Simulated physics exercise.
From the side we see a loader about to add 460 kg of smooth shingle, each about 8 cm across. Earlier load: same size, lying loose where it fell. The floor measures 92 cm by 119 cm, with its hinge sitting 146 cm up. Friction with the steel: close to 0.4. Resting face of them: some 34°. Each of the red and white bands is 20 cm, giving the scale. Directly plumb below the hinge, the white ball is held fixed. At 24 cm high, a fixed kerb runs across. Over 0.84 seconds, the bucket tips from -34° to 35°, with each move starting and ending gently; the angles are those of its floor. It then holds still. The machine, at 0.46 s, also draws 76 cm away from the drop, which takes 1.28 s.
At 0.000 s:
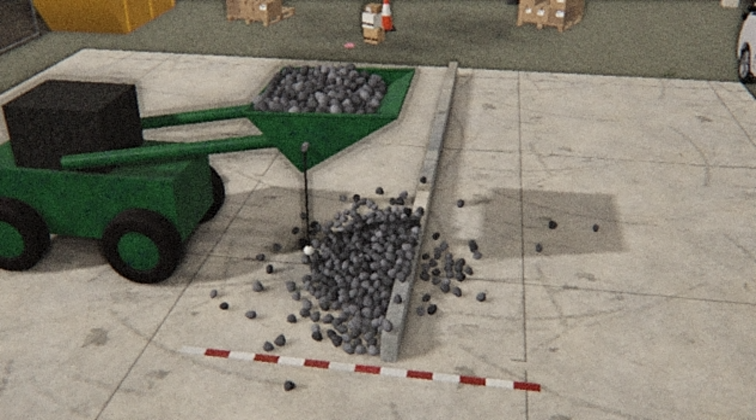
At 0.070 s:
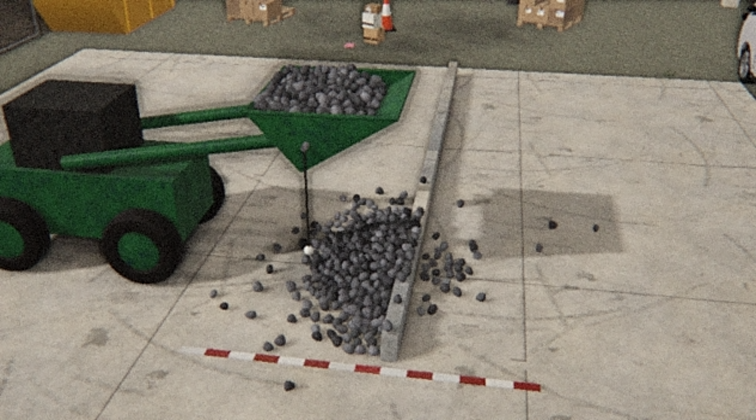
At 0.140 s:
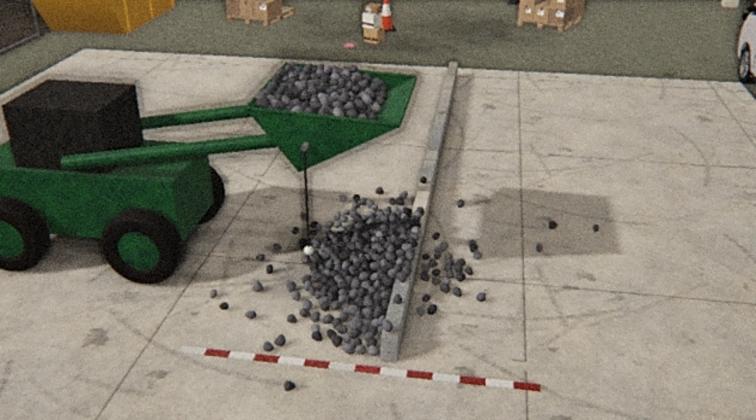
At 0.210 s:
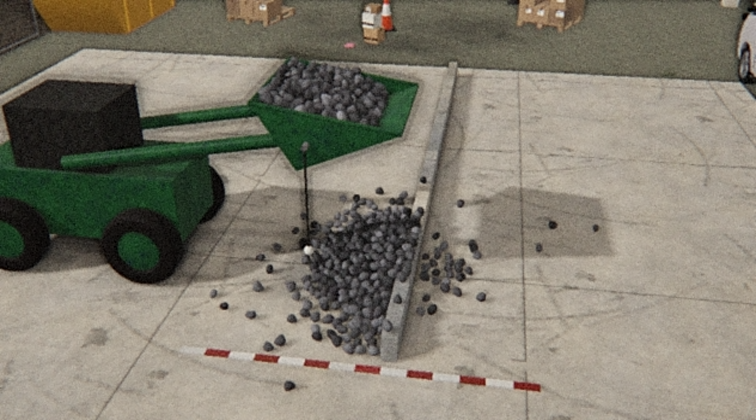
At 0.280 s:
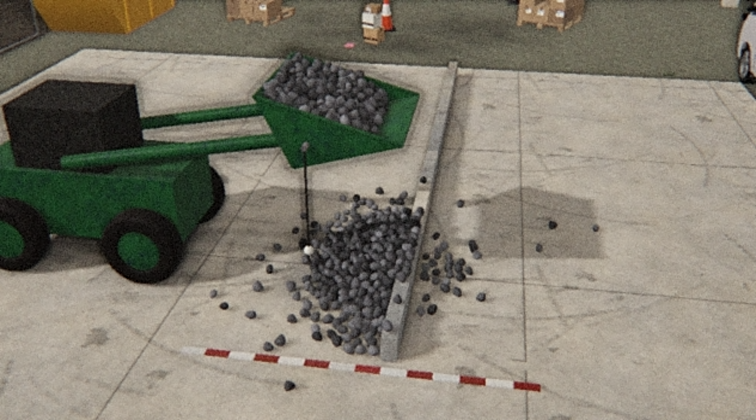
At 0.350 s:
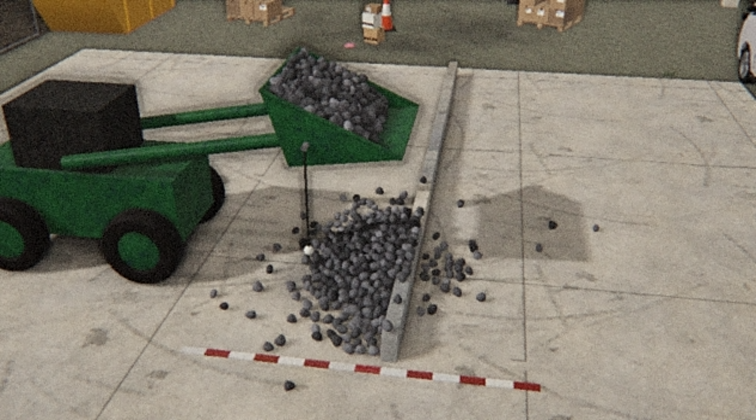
The clip shows a green loader holding a bucket of dark, rounded stones above a loose pile heaped against a low kerb; the bucket gradually rotates, its right side lowering, while the machine and the pile below stay still.
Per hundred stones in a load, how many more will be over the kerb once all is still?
30.
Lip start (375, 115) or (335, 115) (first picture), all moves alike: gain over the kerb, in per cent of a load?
15 % and 0 %.
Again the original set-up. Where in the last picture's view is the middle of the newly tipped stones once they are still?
Roughly at pixel (378, 257).
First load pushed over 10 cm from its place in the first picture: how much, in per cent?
20 %.
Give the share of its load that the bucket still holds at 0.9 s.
It holds some 60 percent.
After 0.6 s the floor is at 24°; in per cent of one load, 100 in the bucket, 93 on this side of the kerb, 6 over the kerb; the foremost stones are at (509, 251).
After 0.9 s the floor is at 35°; in per cent of one load, 59 in the bucket, 134 on this side of the kerb, 6 over the kerb; the foremost stones are at (509, 251).
After 2.2 s the floor is at 35°; in per cent of one load, 0 in the bucket, 164 on this side of the kerb, 35 over the kerb; the foremost stones are at (600, 301).
After 4.9 s the floor is at 35°; in per cent of one load, 0 in the bucket, 164 on this side of the kerb, 35 over the kerb; the foremost stones are at (614, 314). Net gain over the kerb, 30.
